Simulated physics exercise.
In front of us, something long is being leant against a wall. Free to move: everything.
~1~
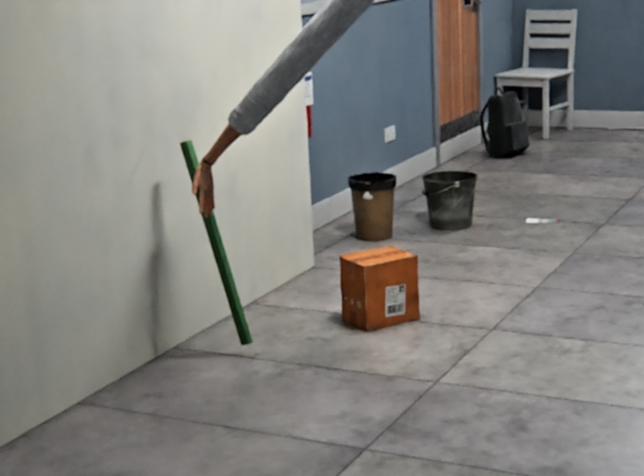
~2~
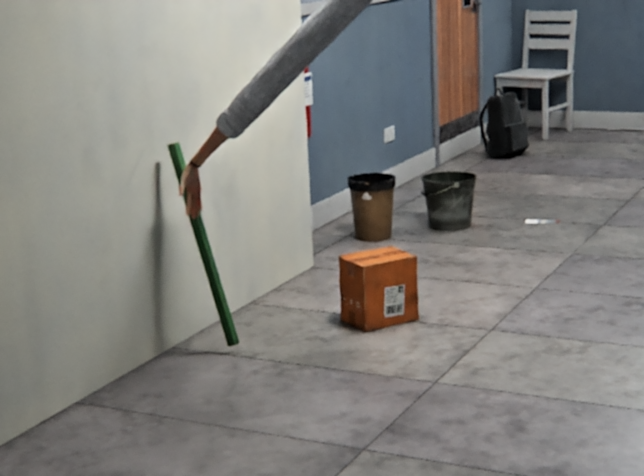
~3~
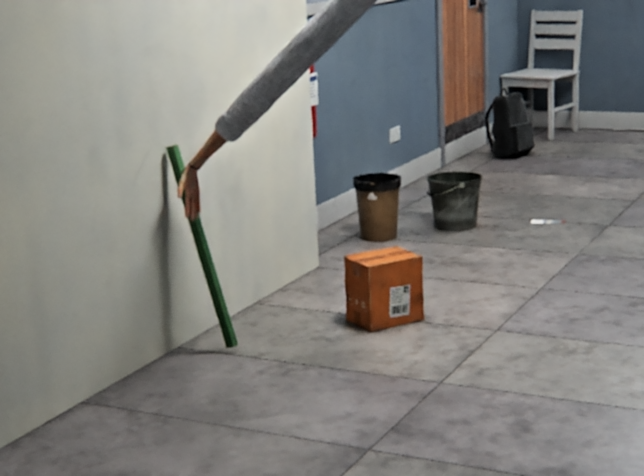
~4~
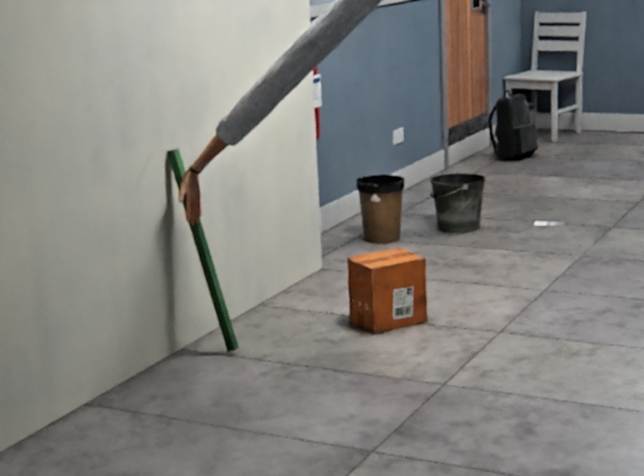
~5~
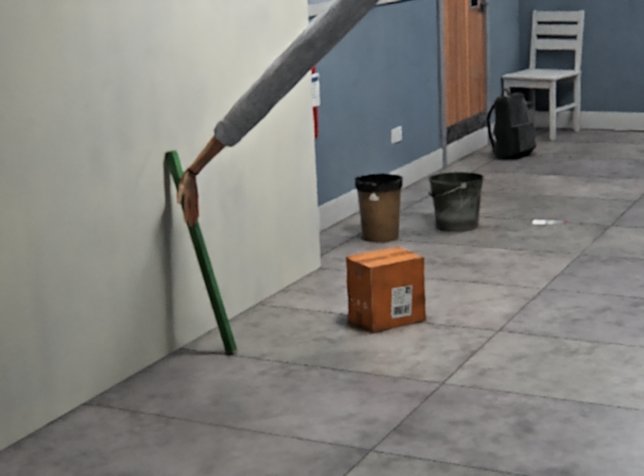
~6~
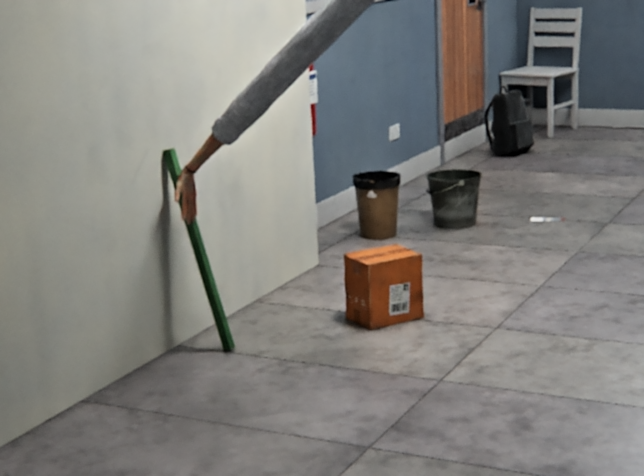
A hand moves a green pole slightly left and leans it against the pale wall.
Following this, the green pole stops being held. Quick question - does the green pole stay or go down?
So it just keeps still.
Then, 0.40 s past the last view, nothing moves.
Then, 0.90 s past the last view, green pole resting near (199, 250).
Finally, both still in place. Final places as the last picture's camera would see them, green pole near (199, 250). The pole remains leaning.
